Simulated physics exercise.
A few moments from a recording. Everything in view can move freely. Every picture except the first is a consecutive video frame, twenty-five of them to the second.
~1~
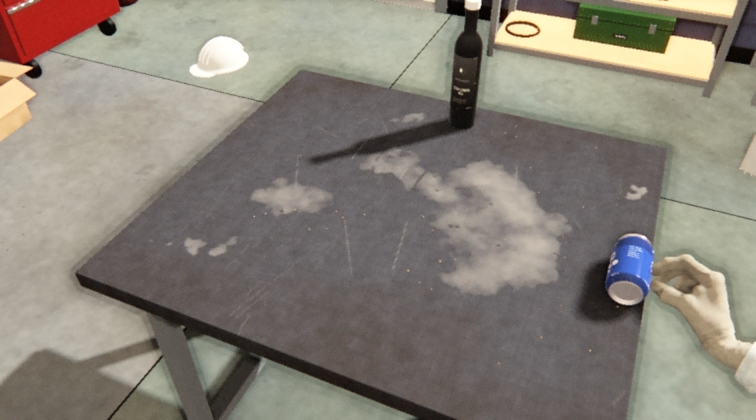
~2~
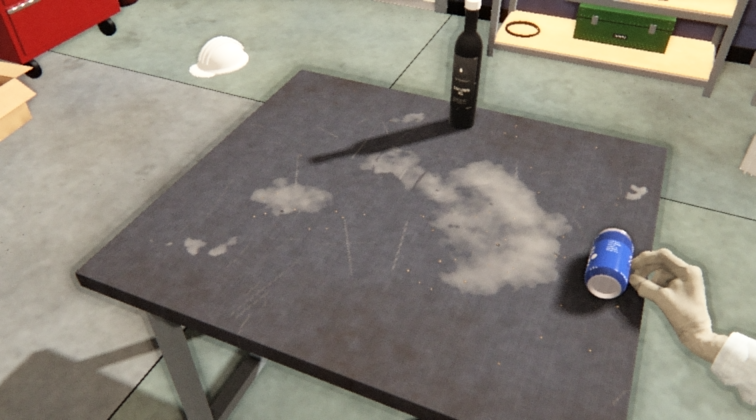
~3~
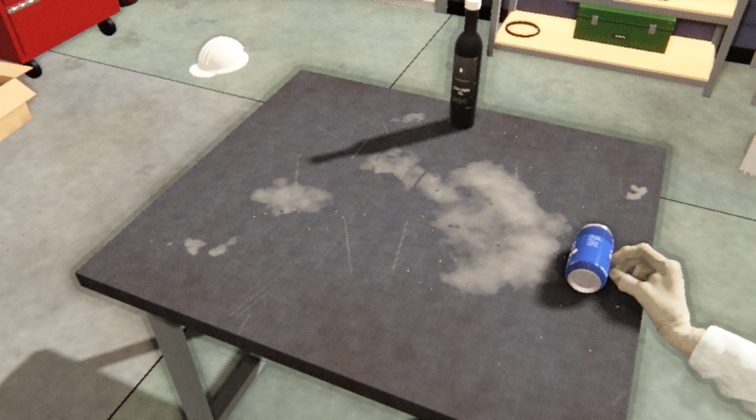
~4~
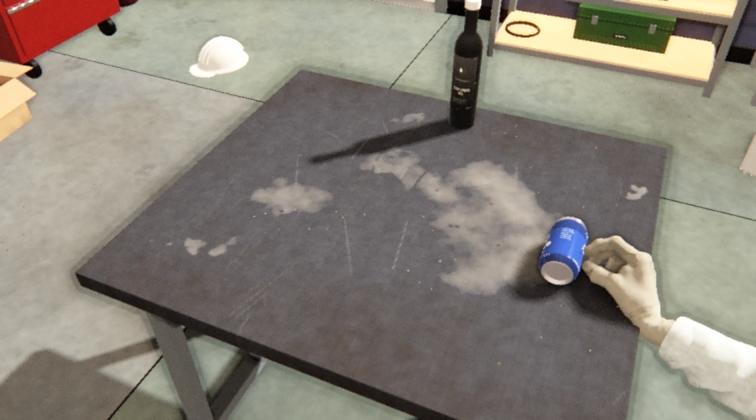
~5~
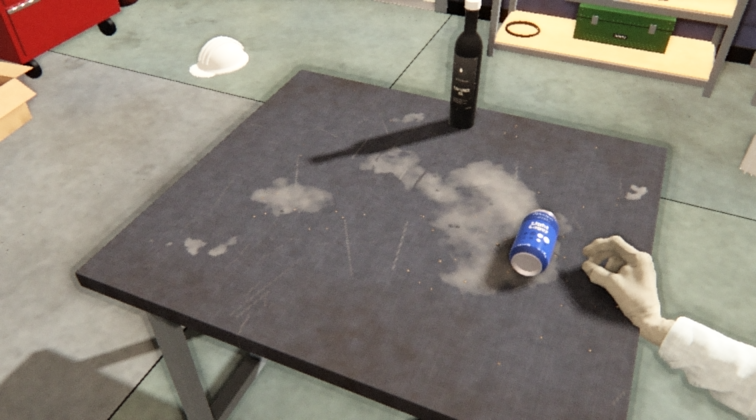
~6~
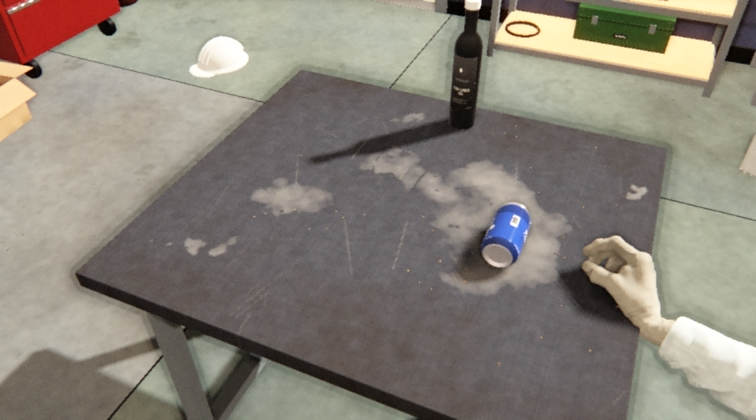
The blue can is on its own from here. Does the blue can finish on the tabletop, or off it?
The blue can finishes off the table.
Then, 0.30 s later than the last frame, blue can moved well along near (324, 184).
Then, 0.60 s later than the last frame, blue can now off the table.
Then, 0.90 s later than the last frame, things are still on the move.
When it is over, off the table, blue can.
